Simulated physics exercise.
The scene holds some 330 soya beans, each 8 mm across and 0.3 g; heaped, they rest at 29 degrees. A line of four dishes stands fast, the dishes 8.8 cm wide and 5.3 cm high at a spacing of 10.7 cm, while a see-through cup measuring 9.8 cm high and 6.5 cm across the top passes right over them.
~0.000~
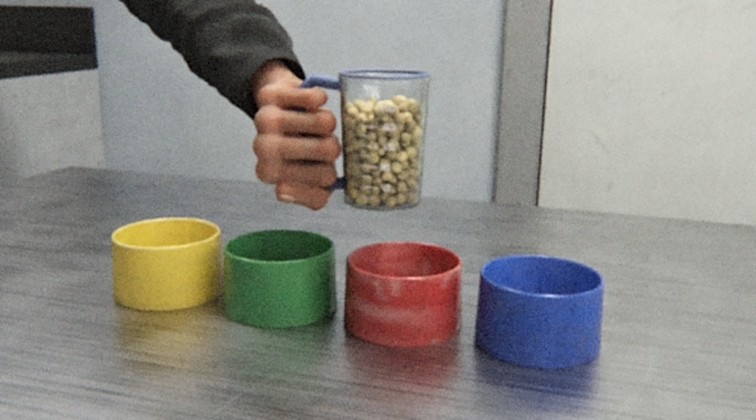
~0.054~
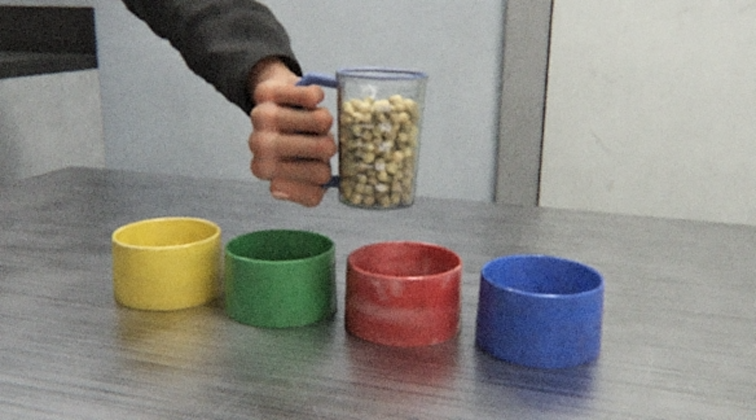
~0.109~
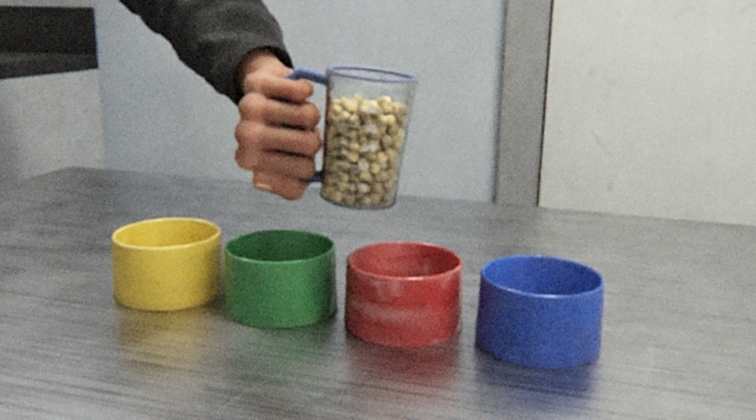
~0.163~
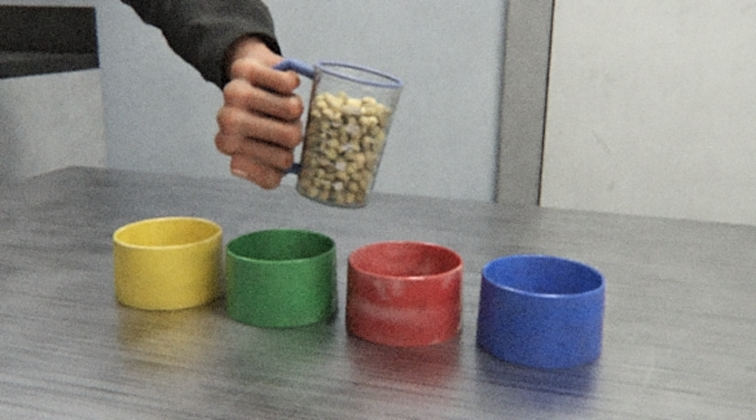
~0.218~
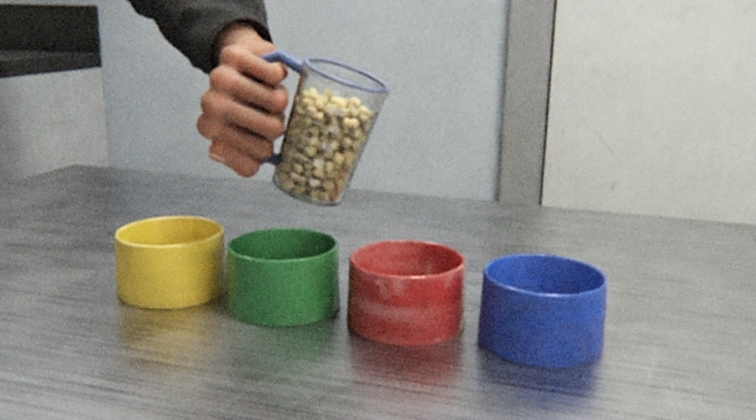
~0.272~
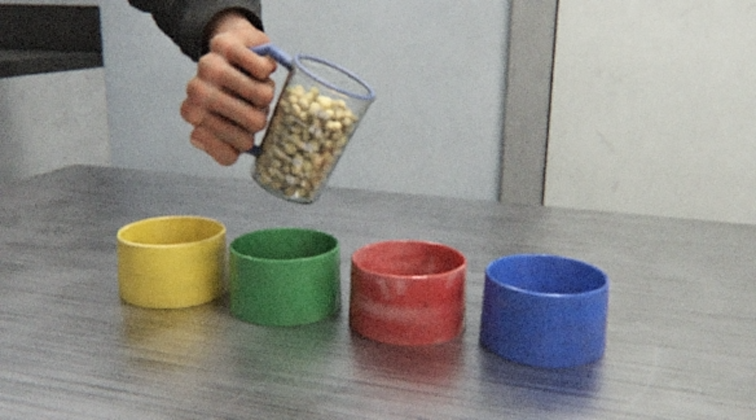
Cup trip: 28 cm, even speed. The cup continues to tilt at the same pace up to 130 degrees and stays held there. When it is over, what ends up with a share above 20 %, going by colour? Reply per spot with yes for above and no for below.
Red: No, below. Blue: No, below. Green: No, below. Yellow: Yes, above. Counter: No, below.
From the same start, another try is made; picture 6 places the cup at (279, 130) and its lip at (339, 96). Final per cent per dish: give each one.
Final shares - red 0 %, blue 0 %, green 0 %, yellow 100 %.
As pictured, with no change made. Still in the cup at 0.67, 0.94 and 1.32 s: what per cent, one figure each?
One after the other: 100, 90, 5 in a hundred.
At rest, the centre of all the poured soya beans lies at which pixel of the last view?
Look around (171, 264) in the last picture.
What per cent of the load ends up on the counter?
Roughly 10 percent.
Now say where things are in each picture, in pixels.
The first frame shows cup at (383, 138), tilt 0 degrees, lip at (427, 76), moved 0.0 cm; middle of the pieces at (386, 151); blue dish at (541, 275); red dish at (404, 260); green dish at (280, 246); yellow dish at (167, 233).
The second frame shows cup at (379, 138), tilt 2 degrees, lip at (424, 77), moved 0.4 cm; middle of the pieces at (382, 150).
The third frame shows cup at (365, 137), tilt 6 degrees, lip at (414, 80), moved 1.5 cm; middle of the pieces at (367, 150).
The fourth frame shows cup at (346, 136), tilt 13 degrees, lip at (400, 86), moved 3.2 cm; middle of the pieces at (346, 148).
The fifth frame shows cup at (327, 133), tilt 20 degrees, lip at (385, 91), moved 4.9 cm; middle of the pieces at (326, 145).
The sixth frame shows cup at (309, 132), tilt 26 degrees, lip at (371, 98), moved 6.6 cm; middle of the pieces at (307, 143); blue dish at (547, 274); red dish at (409, 258); green dish at (285, 244); yellow dish at (172, 231). The cup turns about 125 degrees a second and travels 31 cm a second.
After 0.67 s, tilt 76 degrees; cup holds 100 %.
After 0.94 s, tilt 109 degrees; cup holds 90 %, yellow 10 %.
Then, at 1.32 s, tilt 130 degrees; cup holds 5 %, yellow 85 %.
At rest (2.0 s), red 0 %, blue 0 %, green 0 %, yellow 90 %, counter 10 %.
